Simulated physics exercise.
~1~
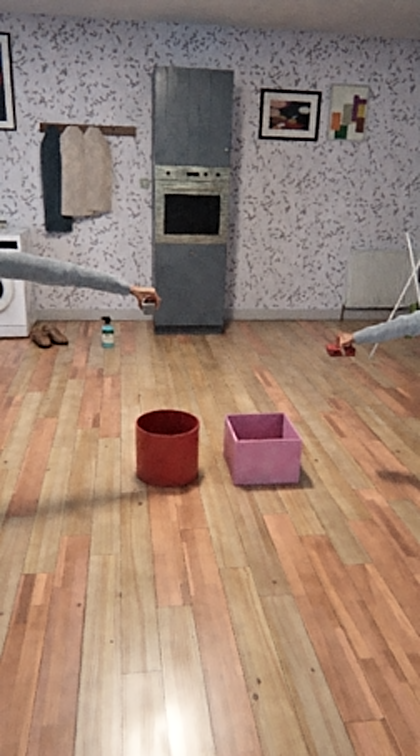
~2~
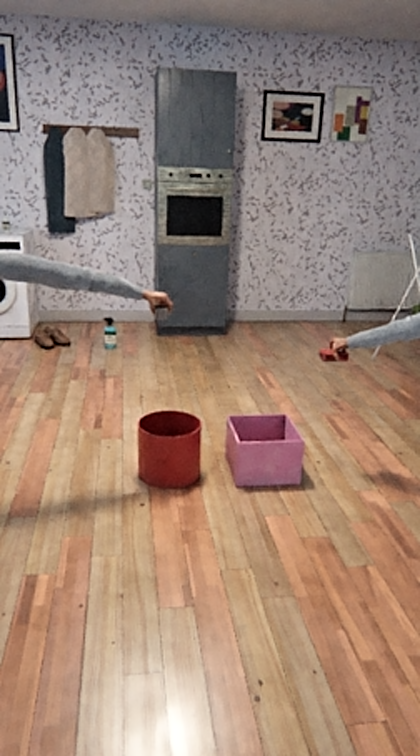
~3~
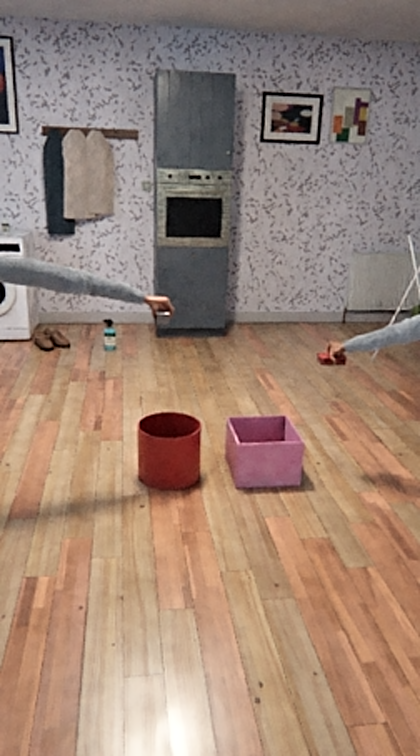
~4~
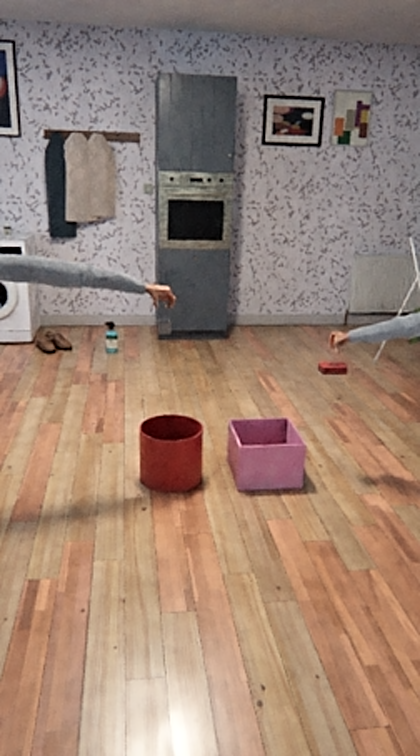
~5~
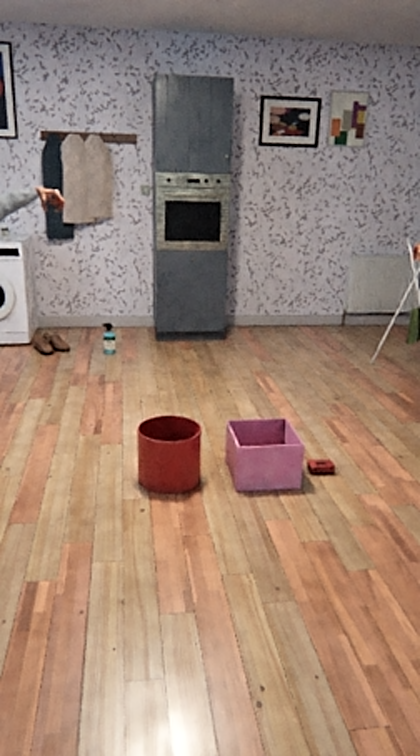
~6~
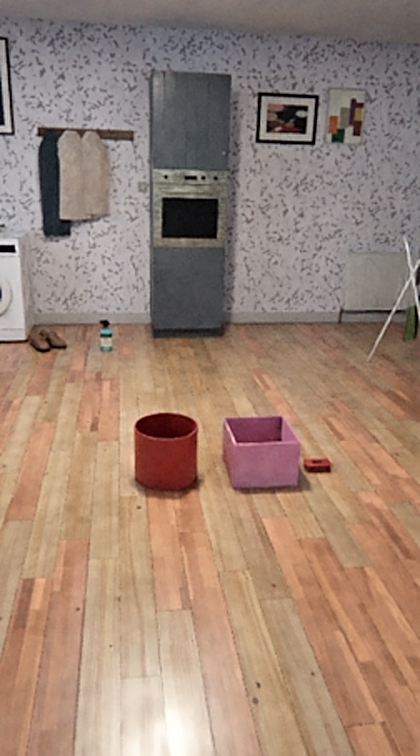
In a room with patterned wallpaper and a wooden floor, a round red bin and a square pink crate stand side by side in front of a tall grey oven cabinet. Two arms in grey sleeves reach in from opposite sides, the left hand holding a small grey block and the right a red case. They hover with slight shifts, then the fingers open and both objects drop. The red case comes down on the floor just right of the crate, missing it, as the arms withdraw. The grey block ends out of sight, caught inside the red bin.
